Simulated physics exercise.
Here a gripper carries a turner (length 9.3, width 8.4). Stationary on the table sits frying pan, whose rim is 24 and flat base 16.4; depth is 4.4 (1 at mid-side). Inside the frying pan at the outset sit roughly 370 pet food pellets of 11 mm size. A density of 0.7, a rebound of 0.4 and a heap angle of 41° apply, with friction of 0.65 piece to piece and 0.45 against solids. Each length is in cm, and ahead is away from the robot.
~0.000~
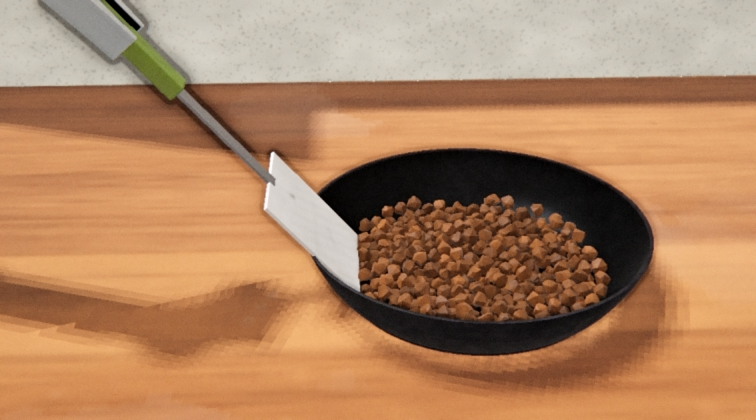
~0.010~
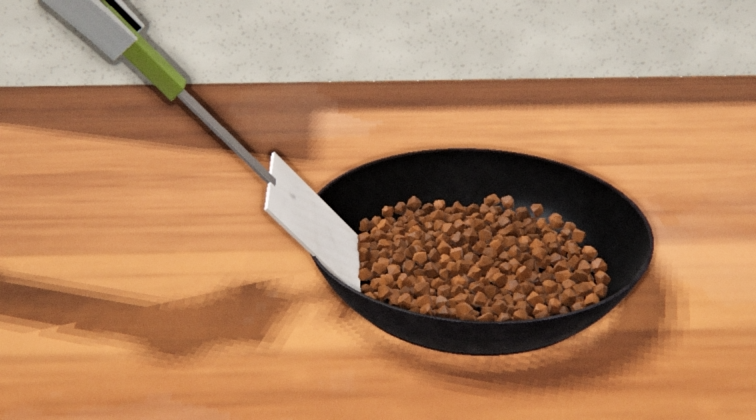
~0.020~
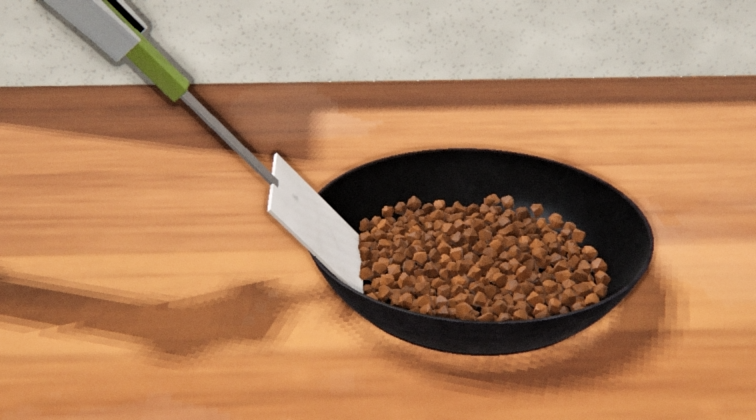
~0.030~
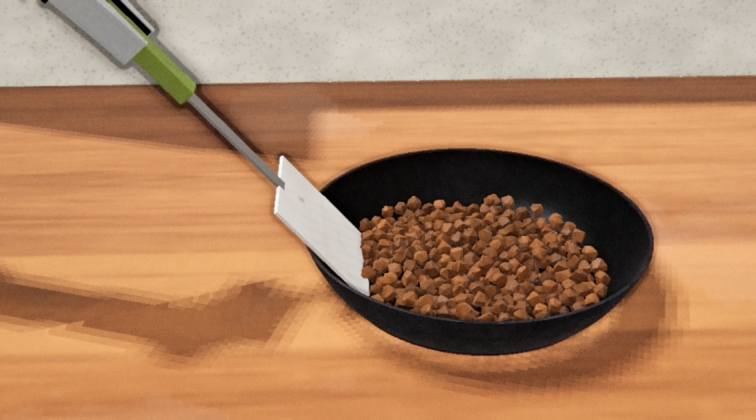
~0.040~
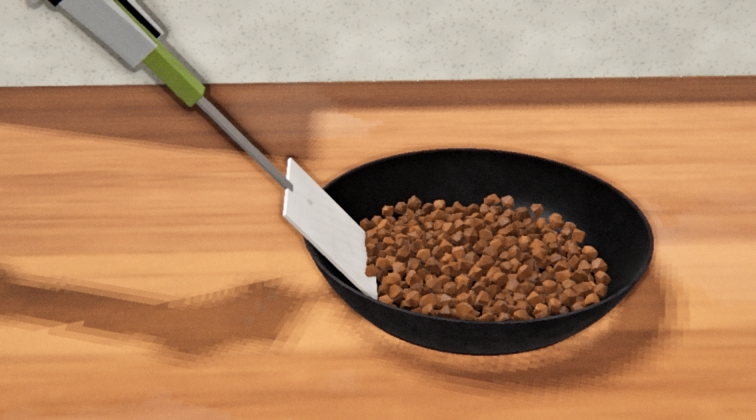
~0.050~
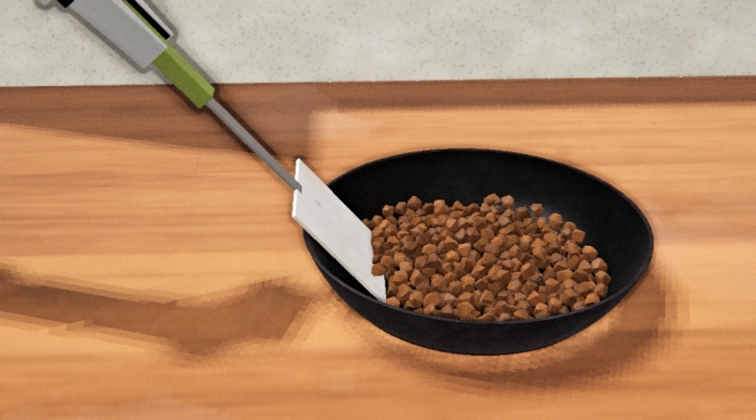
A gripper holding a white turner at the left side of a black frying pan full of brown pellets slid it slowly a short way right, nudging the nearest pellets slightly while the pan stayed still.
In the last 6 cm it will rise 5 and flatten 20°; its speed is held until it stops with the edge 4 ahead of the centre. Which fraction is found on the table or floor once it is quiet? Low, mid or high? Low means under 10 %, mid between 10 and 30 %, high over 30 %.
Low.
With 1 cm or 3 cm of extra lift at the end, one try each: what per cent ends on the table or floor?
Result: Approx. 0 % and 0 %, one try each.
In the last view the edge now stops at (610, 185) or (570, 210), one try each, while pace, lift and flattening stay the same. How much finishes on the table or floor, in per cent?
First try about 25 percent, second about 5 percent.
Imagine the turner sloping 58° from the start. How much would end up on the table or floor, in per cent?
Somewhere around 0 per cent would end on the table or floor.
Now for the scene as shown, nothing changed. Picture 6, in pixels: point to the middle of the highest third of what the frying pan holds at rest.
Centre: Roughly (575, 240).
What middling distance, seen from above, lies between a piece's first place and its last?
Some 4 cm.
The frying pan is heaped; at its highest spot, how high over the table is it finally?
It reaches about 5.5 cm.
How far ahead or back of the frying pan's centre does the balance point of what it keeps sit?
Some 4.5 cm ahead.
After 0.11 s, sloping 50°, highest piece 5 above the table; 367 in the frying pan.
After 0.18 s, sloping 40°, highest piece 5 above the table; 367 in the frying pan.
After 0.41 s, sloping 30°, highest piece 5 above the table; 367 in the frying pan.
After 1.46 s, sloping 30°, highest piece 5 above the table; 367 in the frying pan.
At rest, 367 in the frying pan. That is 0 % on the table or floor.
